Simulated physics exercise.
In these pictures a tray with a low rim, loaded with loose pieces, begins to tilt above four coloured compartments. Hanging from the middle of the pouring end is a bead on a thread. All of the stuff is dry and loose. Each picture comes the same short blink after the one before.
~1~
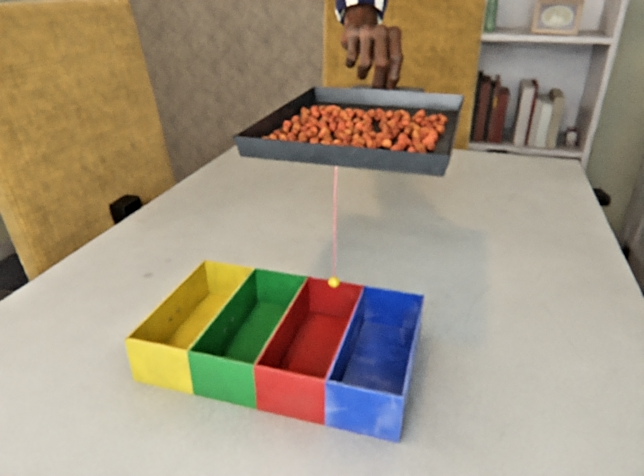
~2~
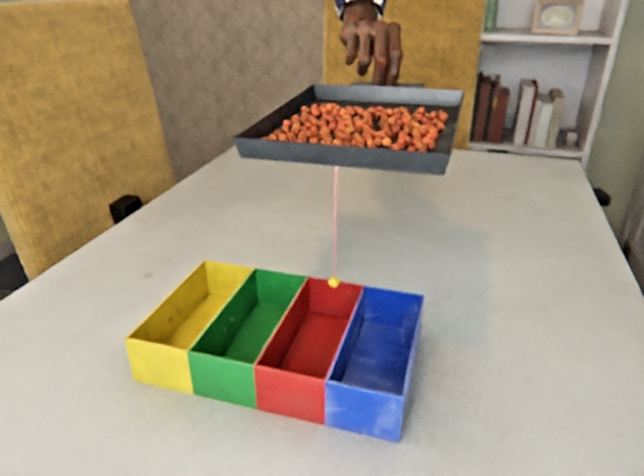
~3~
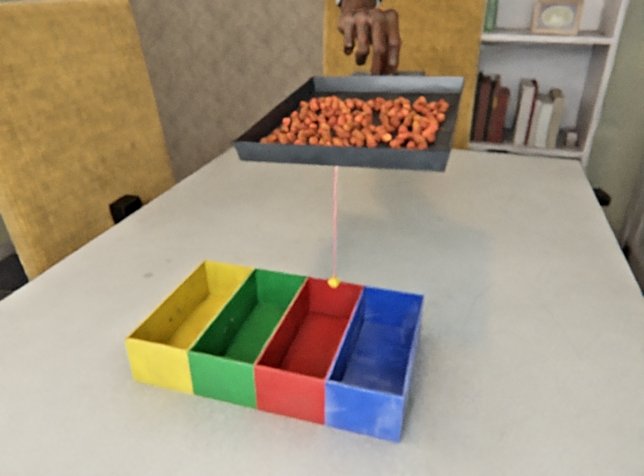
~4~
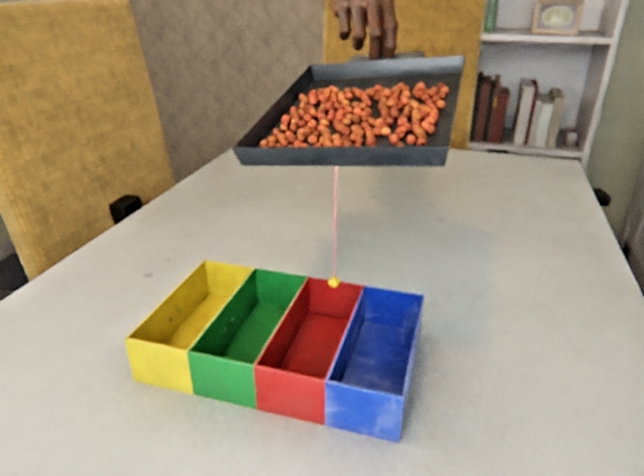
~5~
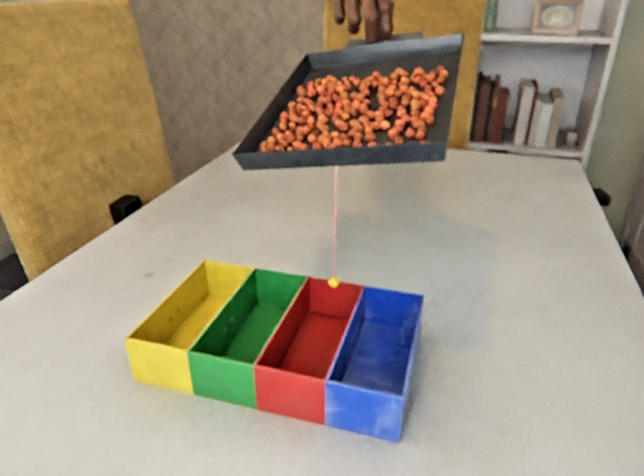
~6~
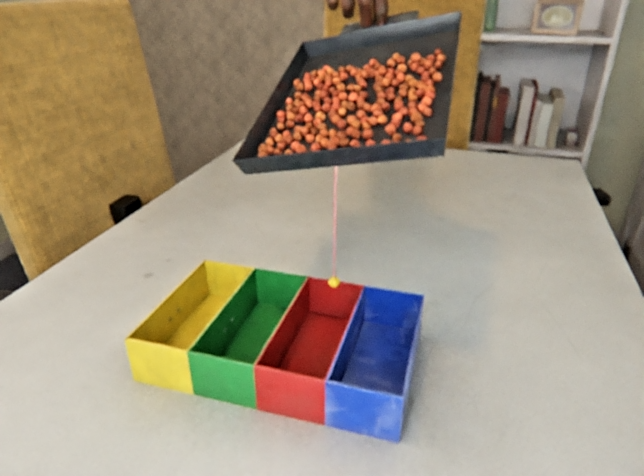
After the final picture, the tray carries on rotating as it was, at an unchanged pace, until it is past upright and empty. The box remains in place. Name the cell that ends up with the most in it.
Most ends up in the green cell.
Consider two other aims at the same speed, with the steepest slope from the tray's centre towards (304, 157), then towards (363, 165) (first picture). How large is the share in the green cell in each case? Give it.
It comes to about 40 per cent the first time and about 10 per cent the second.
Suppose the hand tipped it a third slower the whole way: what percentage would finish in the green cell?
I'd put it near 60 per cent.
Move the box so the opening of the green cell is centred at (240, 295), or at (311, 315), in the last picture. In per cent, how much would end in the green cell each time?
I'd expect some 60 percent, and then some 20 percent.
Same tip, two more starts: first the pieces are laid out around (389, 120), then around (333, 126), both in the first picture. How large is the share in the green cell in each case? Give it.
Try 1: 70 %; try 2: 70 %.
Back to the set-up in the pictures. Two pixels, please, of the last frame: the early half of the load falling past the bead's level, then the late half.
The leading part at (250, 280), the rest of it at (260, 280).
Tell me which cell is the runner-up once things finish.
Runner-up: That yellow cell.
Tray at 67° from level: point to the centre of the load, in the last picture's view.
(302, 110).
Shortly afterwards, tray tipped steeply; the whole lot on the tray.
Next, tray tipped past a quarter turn; all but a few on the tray; only a few in the green cell.
Some moments later, tray tipped past a quarter turn; near half in the green cell; near a quarter in the yellow cell; a little in the red cell; only a few falling or outside the box.
In the end, tray tipped past a quarter turn; near half in the green cell; near a quarter in the yellow cell; a little in the red cell; none at all in the blue cell; only a few outside the box.
